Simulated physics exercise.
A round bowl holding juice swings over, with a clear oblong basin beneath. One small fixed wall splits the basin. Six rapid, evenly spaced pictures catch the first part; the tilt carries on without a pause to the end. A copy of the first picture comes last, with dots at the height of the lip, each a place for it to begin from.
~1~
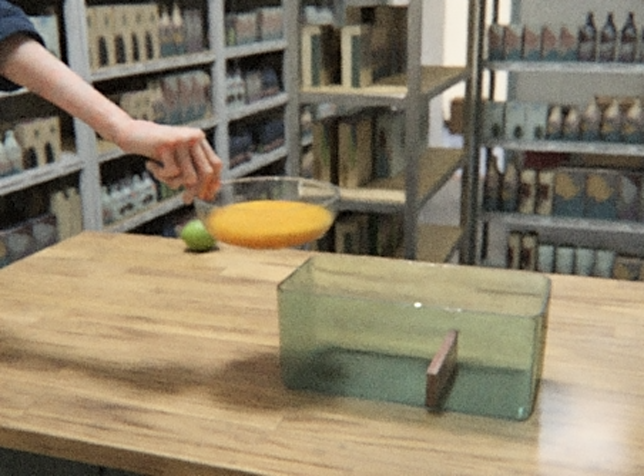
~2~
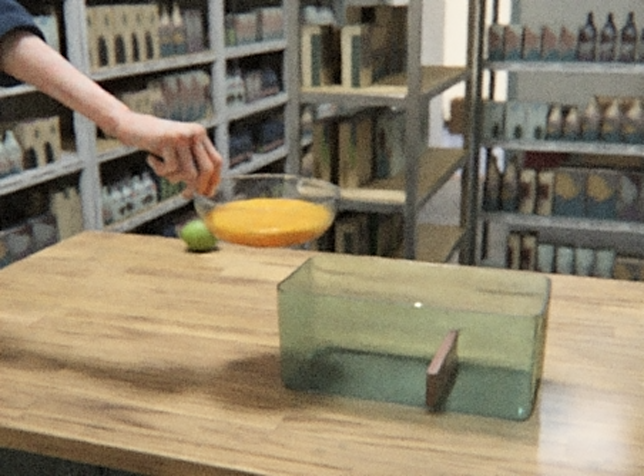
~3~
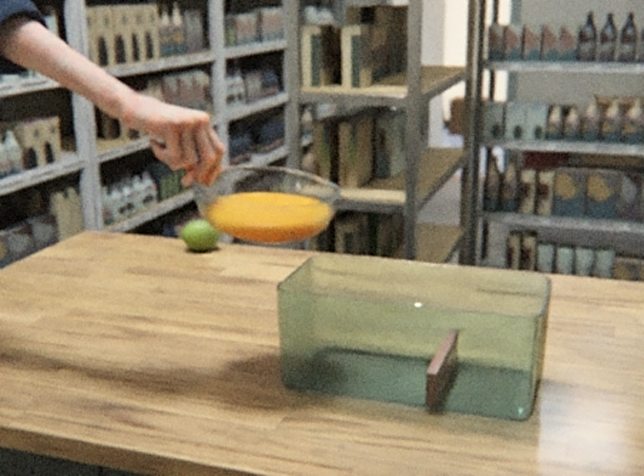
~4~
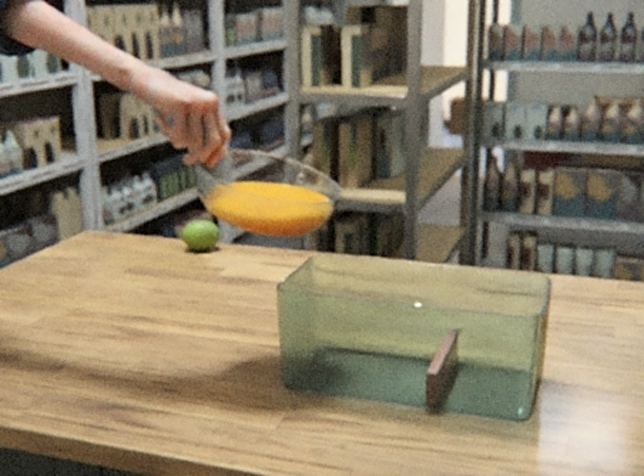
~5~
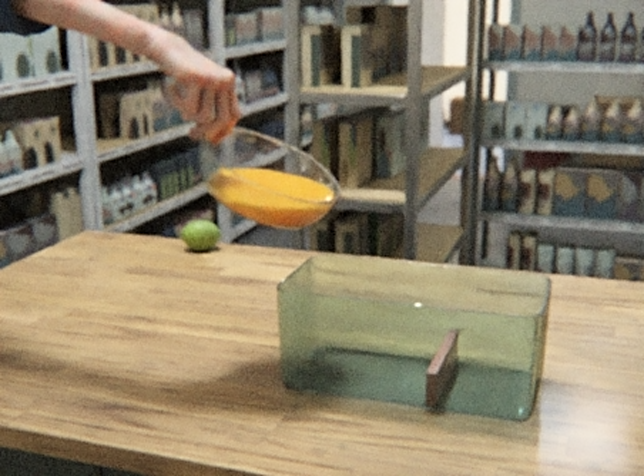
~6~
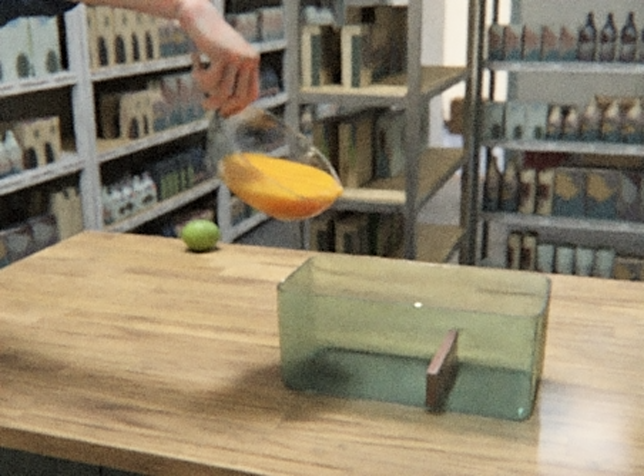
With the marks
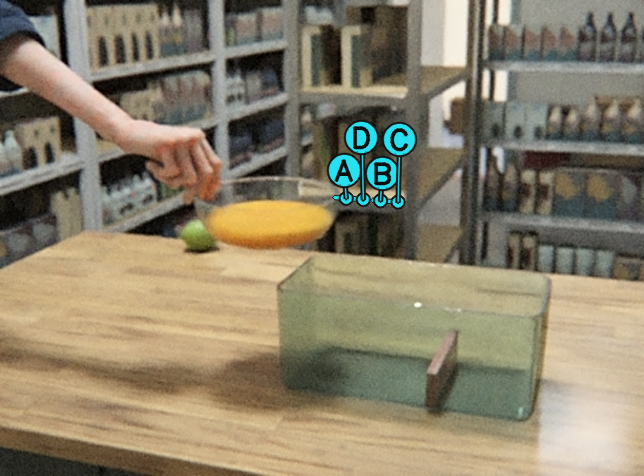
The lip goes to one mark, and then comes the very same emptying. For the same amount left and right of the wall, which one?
D.
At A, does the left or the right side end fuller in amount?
The left one.
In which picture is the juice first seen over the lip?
In picture 6.
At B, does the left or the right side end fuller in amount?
More ends on the right.
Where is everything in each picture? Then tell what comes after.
Upright, lip at (334, 197); basin from (283, 384) to (533, 420); top of the wall at (444, 349); nothing has left yet.
Upright, lip at (334, 197); nothing has left yet.
Tipped about 7°, lip at (334, 197); nothing has left yet.
Tipped about 15°, lip at (334, 197); nothing has left yet.
Tipped about 26°, lip at (334, 197); nothing has left yet.
Tipped about 38°, lip at (334, 197); juice is over the lip, down to (334, 197).
On the marked copy, A at (346, 198); B at (380, 200); C at (398, 202); D at (363, 199).
Choosing A, about 71 % ends left of the wall and 26 % right of it; 3 % is lost outside.
Choosing B, about 31 % ends left of the wall and 65 % right of it; 5 % is lost outside.
Choosing C, about 21 % ends left of the wall and 73 % right of it; 6 % is lost outside.
Choosing D, about 44 % ends left of the wall and 52 % right of it; 4 % is lost outside.
